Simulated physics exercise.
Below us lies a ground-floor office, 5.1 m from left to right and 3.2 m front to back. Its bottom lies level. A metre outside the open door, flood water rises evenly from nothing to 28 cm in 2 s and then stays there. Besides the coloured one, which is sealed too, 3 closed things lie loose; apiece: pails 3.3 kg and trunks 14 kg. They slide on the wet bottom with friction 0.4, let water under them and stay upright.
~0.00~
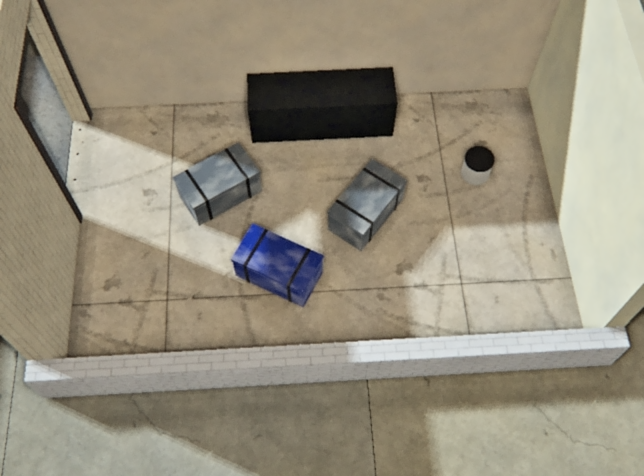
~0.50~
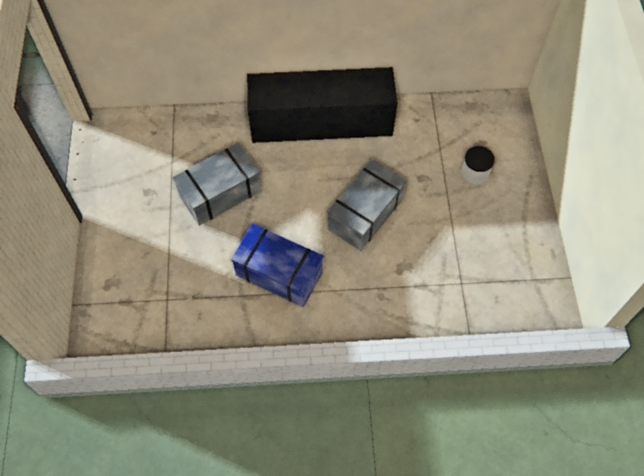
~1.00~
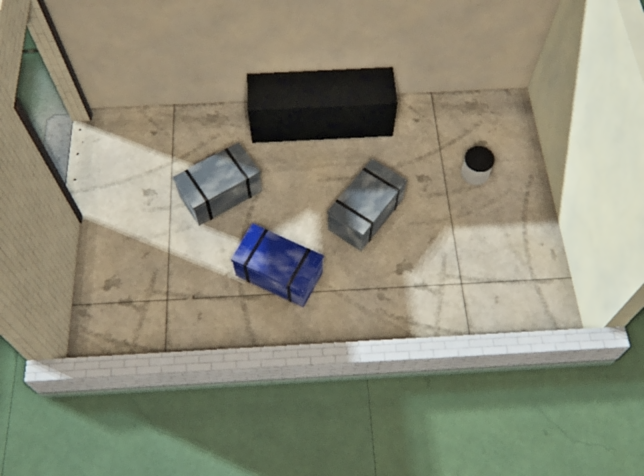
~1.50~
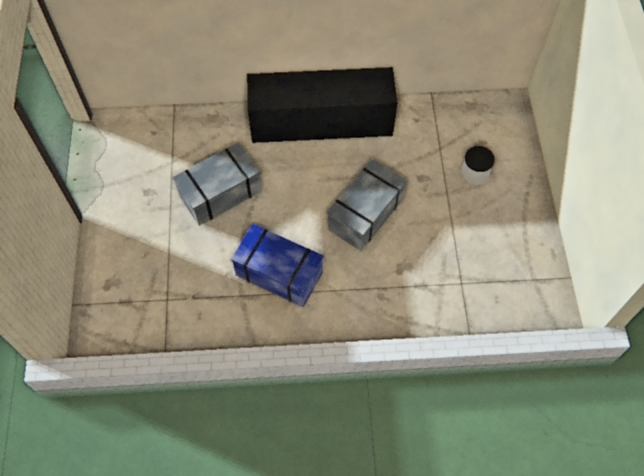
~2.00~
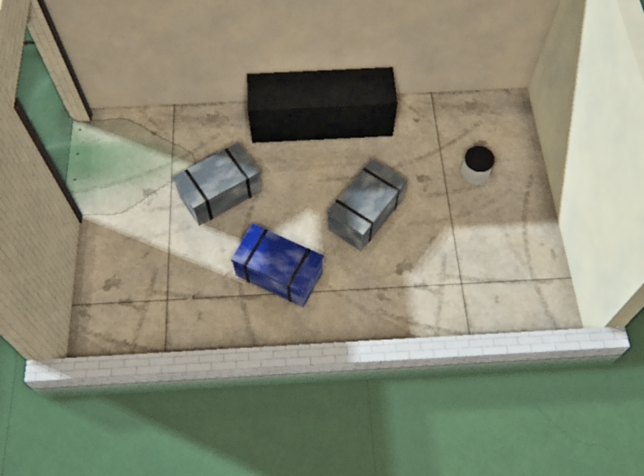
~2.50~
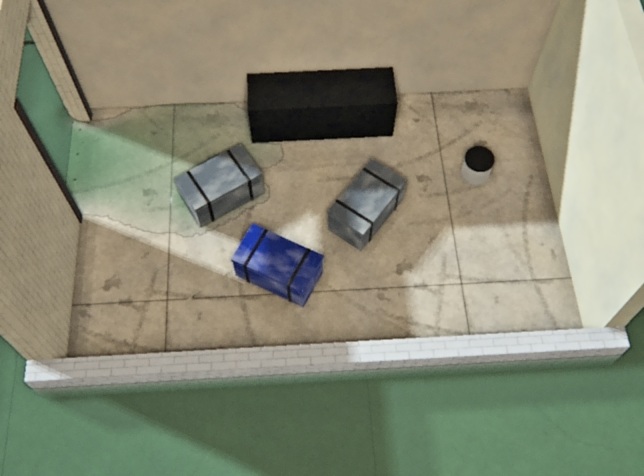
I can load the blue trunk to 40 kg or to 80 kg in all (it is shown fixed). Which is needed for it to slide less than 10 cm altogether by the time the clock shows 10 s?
I expect that only the higher weight holds it.
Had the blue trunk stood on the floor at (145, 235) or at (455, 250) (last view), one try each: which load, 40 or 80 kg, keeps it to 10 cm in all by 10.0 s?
In turn: It takes the larger; only the larger holds.
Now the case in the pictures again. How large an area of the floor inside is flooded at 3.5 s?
About 7.0 m2.
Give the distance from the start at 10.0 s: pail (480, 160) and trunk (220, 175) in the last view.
In turn: 100 cm, 300 cm.
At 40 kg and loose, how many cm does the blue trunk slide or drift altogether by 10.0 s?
Some 140 cm in all.
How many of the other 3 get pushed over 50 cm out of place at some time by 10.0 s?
That makes 3.
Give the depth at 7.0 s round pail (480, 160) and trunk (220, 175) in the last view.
About 14 and 12 cm.
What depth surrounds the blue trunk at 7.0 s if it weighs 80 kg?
Roughly 8 cm.
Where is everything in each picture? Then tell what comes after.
In the first picture, the blue trunk at (277, 257) rests on the ground; 0.0 m2 under water; 0 of 4 have shifted.
In the second picture, the blue trunk at (277, 257), on the bottom; 0.0 m2 under water; 0 of 4 have shifted.
In the third picture, the blue trunk at (277, 257), on the bottom; 0.0 m2 under water; 0 of 4 have shifted.
In the fourth picture, the blue trunk at (277, 257) rests on the ground; water covers 0.1 m2; 0 of 4 have shifted.
In the fifth picture, the blue trunk at (277, 257), on the bottom; 1.0 m2 under water; 0 of 4 have shifted.
In the sixth picture, the blue trunk at (277, 257), on the bottom; 2.7 m2 under water; 0 of 4 have shifted.
After 3.5 s the blue trunk would be 1 cm from its start with 40 kg and 0 cm from its start with 80 kg; 4 cm of water round it then.
After 4.5 s the blue trunk would be 3 cm from its start with 40 kg and 0 cm from its start with 80 kg; 7 cm of water round it then.
After 7.0 s the blue trunk would be 68 cm from its start with 40 kg and 0 cm from its start with 80 kg; 8 cm of water round it then.
After 10.0 s the blue trunk would be 81 cm from its start with 40 kg and 0 cm from its start with 80 kg; 12 cm of water round it then.
